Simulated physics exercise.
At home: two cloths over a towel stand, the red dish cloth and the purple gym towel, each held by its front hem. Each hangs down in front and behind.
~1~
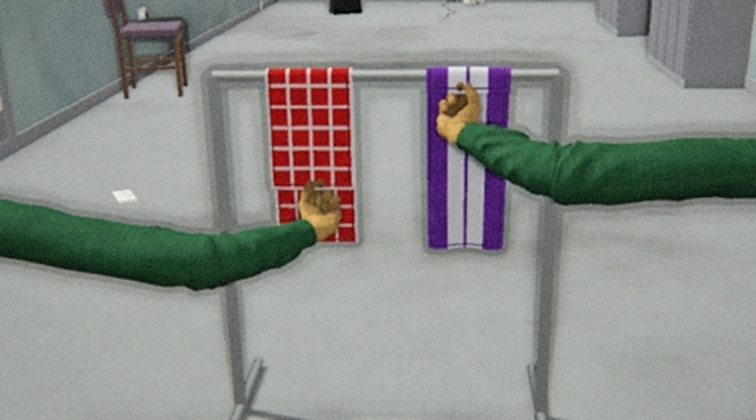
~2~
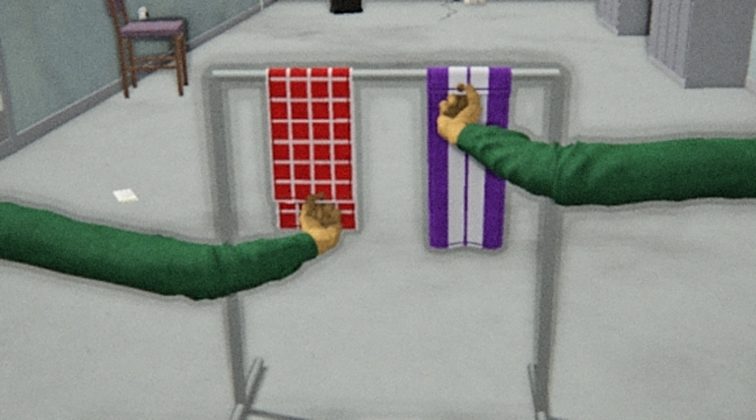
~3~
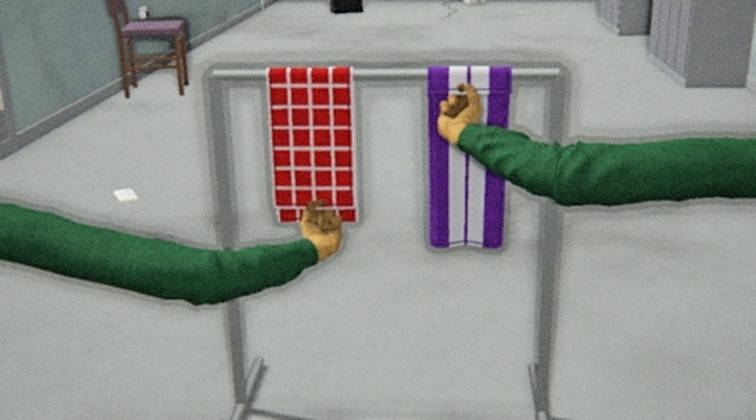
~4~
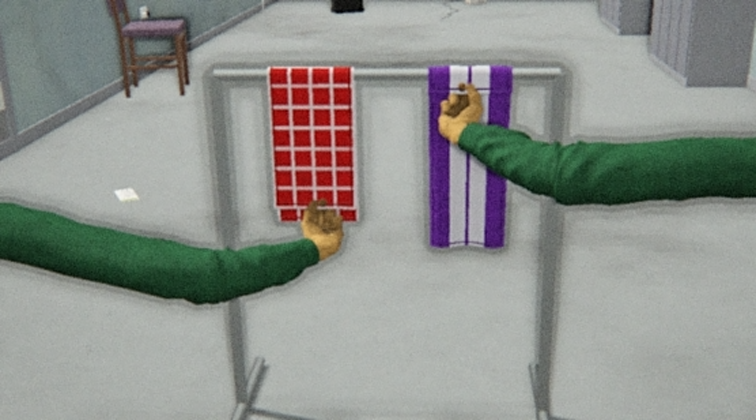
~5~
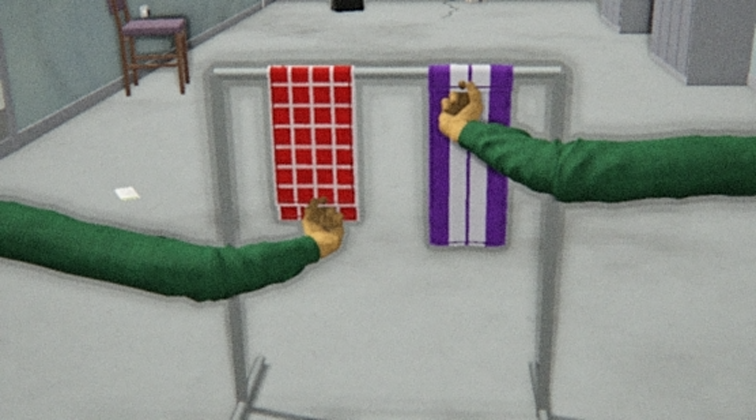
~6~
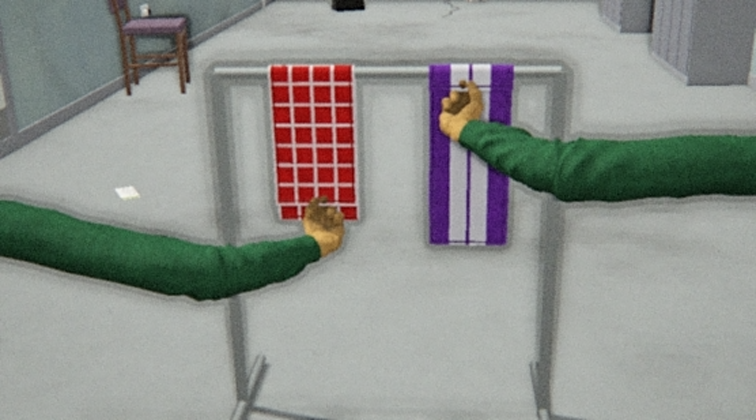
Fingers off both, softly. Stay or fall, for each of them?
The red dish cloth stays on. The purple gym towel slips to the floor.
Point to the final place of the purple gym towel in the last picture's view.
Its middle is at (464, 411).
Then, 0.30 s after the last picture, dish cloth still hanging; gym towel clear of the rail and dropping near (468, 218).
Then, 0.60 s after the last picture, dish cloth still hanging; gym towel in a heap on the floor near (465, 405).
Then, 1.18 s after the last picture, dish cloth still hanging; gym towel in a heap on the floor near (464, 411).
At rest, dish cloth still hanging; gym towel in a heap on the floor near (464, 411). The red dish cloth hangs there and the purple gym towel is pulled off by its long side.
